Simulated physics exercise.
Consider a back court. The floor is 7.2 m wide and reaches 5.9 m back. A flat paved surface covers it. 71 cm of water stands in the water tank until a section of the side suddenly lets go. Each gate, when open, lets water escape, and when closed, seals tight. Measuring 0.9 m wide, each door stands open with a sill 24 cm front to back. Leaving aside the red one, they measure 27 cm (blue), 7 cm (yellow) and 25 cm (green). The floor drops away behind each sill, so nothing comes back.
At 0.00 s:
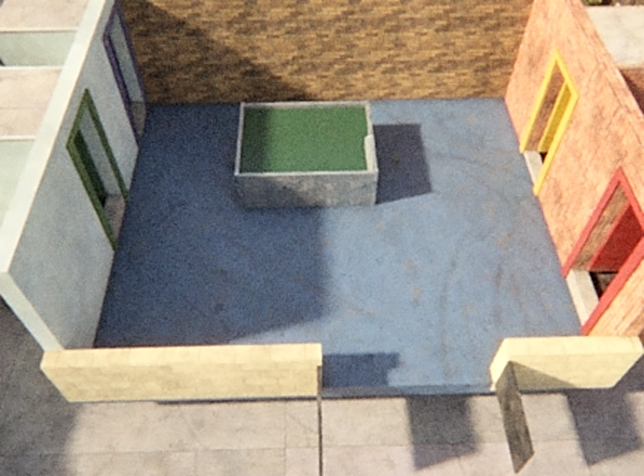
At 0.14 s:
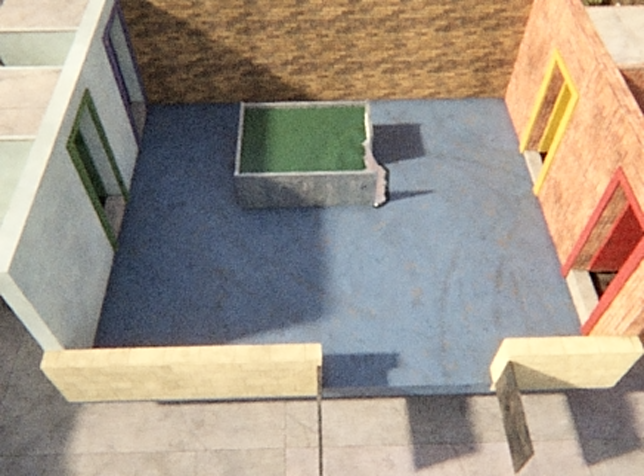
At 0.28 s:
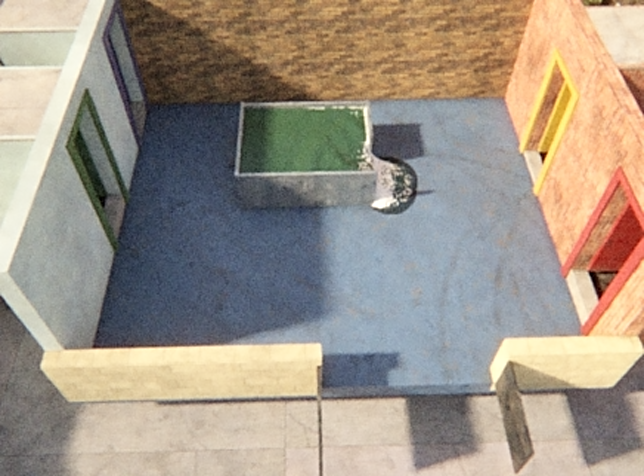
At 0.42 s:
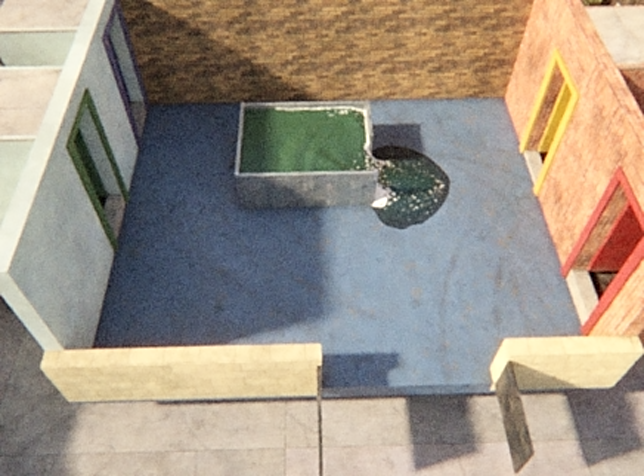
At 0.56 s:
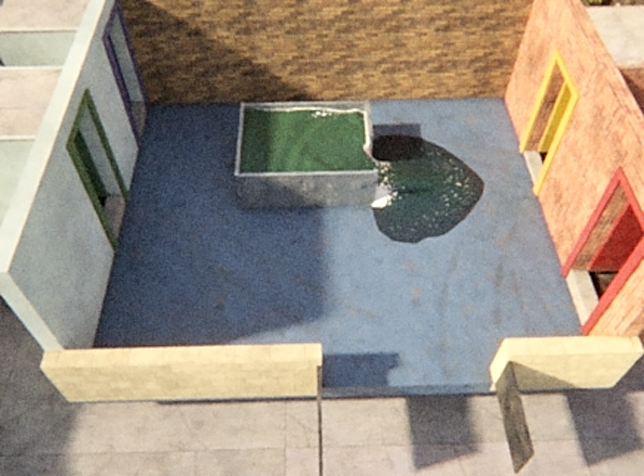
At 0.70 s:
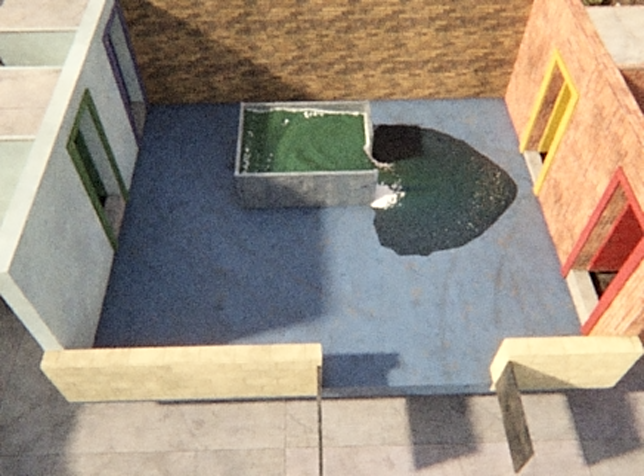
A low tank of green water stood near the back wall of a blue-floored court until its right side gave way, and the water poured out, spreading rightward and forward in a widening dark pool.
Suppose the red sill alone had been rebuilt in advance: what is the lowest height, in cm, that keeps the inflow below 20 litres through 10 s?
About 12.5 cm.
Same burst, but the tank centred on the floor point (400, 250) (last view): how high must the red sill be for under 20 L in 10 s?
With that change, some 35 centimetres.
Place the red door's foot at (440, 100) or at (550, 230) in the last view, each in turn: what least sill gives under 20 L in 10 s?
First place around 5.5 cm, second around 20 cm.
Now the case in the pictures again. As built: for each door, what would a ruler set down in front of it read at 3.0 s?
At the blue door the depth is 0 cm, at red 14 cm, at yellow 21 cm and at green 0 cm.
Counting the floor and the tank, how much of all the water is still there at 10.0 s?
Roughly 78 percent of the water remains.
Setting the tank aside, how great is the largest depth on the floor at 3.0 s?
About 29 cm.
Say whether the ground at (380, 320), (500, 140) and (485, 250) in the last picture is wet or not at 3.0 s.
Status: Clear / submerged / submerged.
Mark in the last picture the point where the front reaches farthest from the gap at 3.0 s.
I'd put the front's tip around (584, 364).
After 1.4 s water covers 25 % of the floor, deepest (40 cm) near (374, 190); it has not reached the red door.
After 3.0 s water covers 30 % of the floor, deepest (29 cm) near (584, 364); 14 cm at the red door, 0 litres in over its 24 cm sill.
After 10.0 s water covers 95 % of the floor, deepest (10 cm) near (546, 365); 8 cm at the red door, 0 litres in over its 24 cm sill.
At the red door as built, the water arrived by 1.6 s and peaked near 17 cm at 2.0 s.
Run again over the same 10 s with other heights there, 43 litres in over 10 cm, 12 litres over 13.5 cm. The limit of 20 litres is kept from about 12.5 cm up.
